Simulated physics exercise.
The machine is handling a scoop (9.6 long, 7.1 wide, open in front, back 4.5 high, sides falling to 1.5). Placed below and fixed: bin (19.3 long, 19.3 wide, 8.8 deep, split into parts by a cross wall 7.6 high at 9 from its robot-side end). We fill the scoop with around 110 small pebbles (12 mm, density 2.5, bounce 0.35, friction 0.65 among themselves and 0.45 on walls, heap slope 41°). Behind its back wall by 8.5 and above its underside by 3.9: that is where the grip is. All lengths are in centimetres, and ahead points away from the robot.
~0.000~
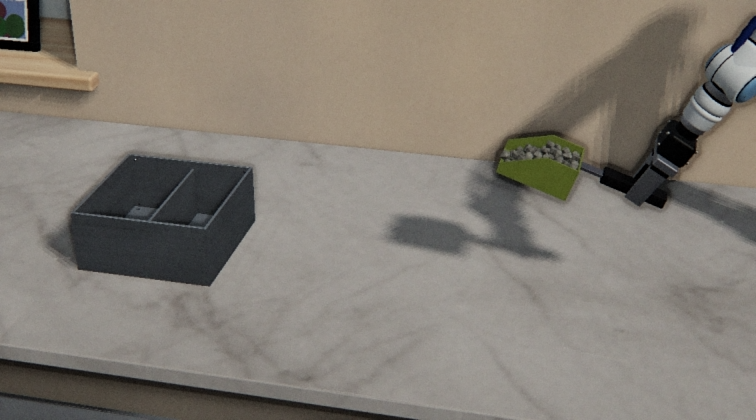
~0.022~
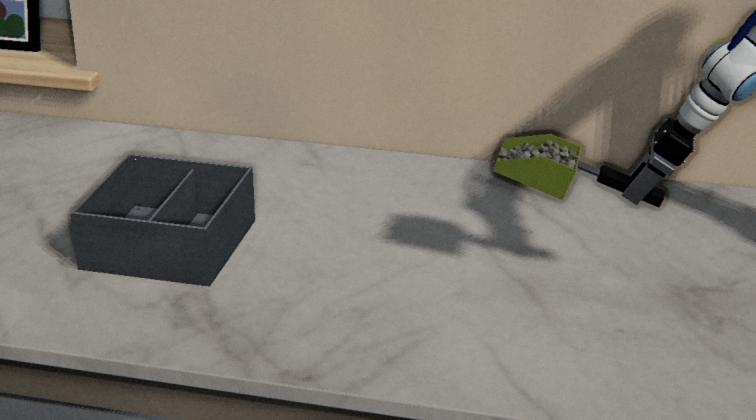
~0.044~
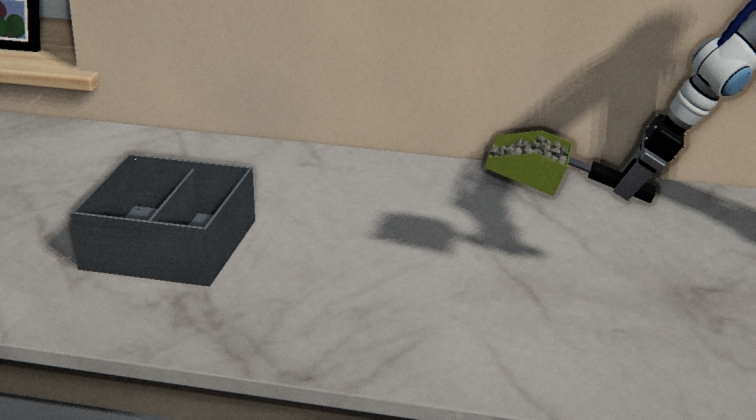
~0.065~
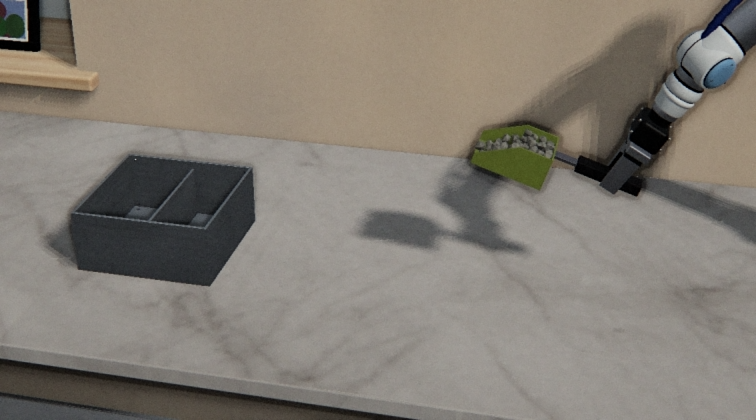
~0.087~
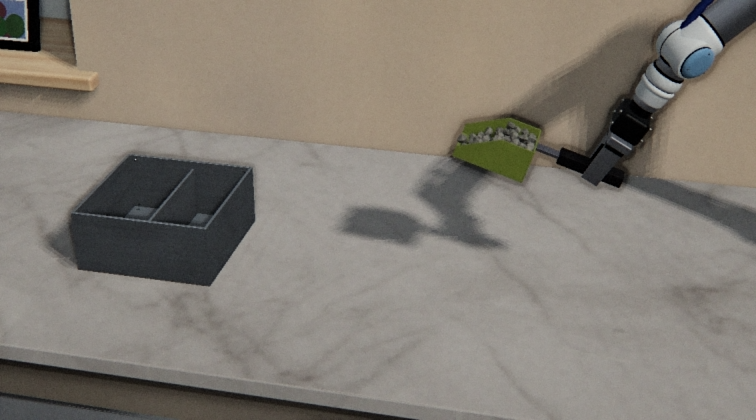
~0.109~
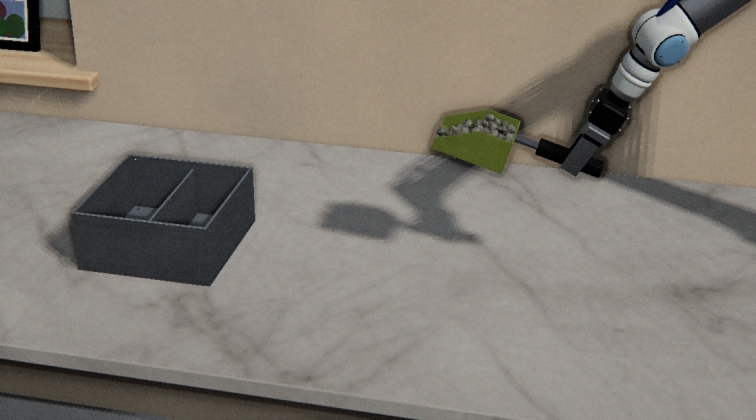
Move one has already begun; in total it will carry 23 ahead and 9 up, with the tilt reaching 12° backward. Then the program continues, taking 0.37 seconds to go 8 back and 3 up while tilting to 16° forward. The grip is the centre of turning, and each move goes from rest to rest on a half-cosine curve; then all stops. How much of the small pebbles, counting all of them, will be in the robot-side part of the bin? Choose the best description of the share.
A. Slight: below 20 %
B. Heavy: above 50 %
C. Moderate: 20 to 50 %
C, moderate: 20 to 50 %.
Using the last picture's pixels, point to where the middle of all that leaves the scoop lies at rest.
Approximately (252, 250) in pixels.
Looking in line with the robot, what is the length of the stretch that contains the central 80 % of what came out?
24 cm.
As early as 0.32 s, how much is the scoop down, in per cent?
I'd put it at some 55 per cent at that point.
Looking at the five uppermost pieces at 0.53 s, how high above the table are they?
Height: Around 22 cm.
After 0.32 s, tilted 10° backward, highest piece 30 above the table; 52 on the scoop, 61 in flight or on a rim.
After 0.53 s, tilted 11° forward, highest piece 24 above the table; 32 in the robot-side part, 27 on the table or floor, 11 on the scoop, 43 in flight or on a rim.
After 0.83 s, tilted 16° forward, highest piece 23 above the table; 71 on the table or floor, 32 in the robot-side part, 10 on the scoop.
After 1.88 s, tilted 16° forward, highest piece 23 above the table; 71 on the table or floor, 32 in the robot-side part, 10 on the scoop.
At rest, 71 on the table or floor, 32 in the robot-side part, 10 on the scoop. That is 28 % in the robot-side part of the bin.
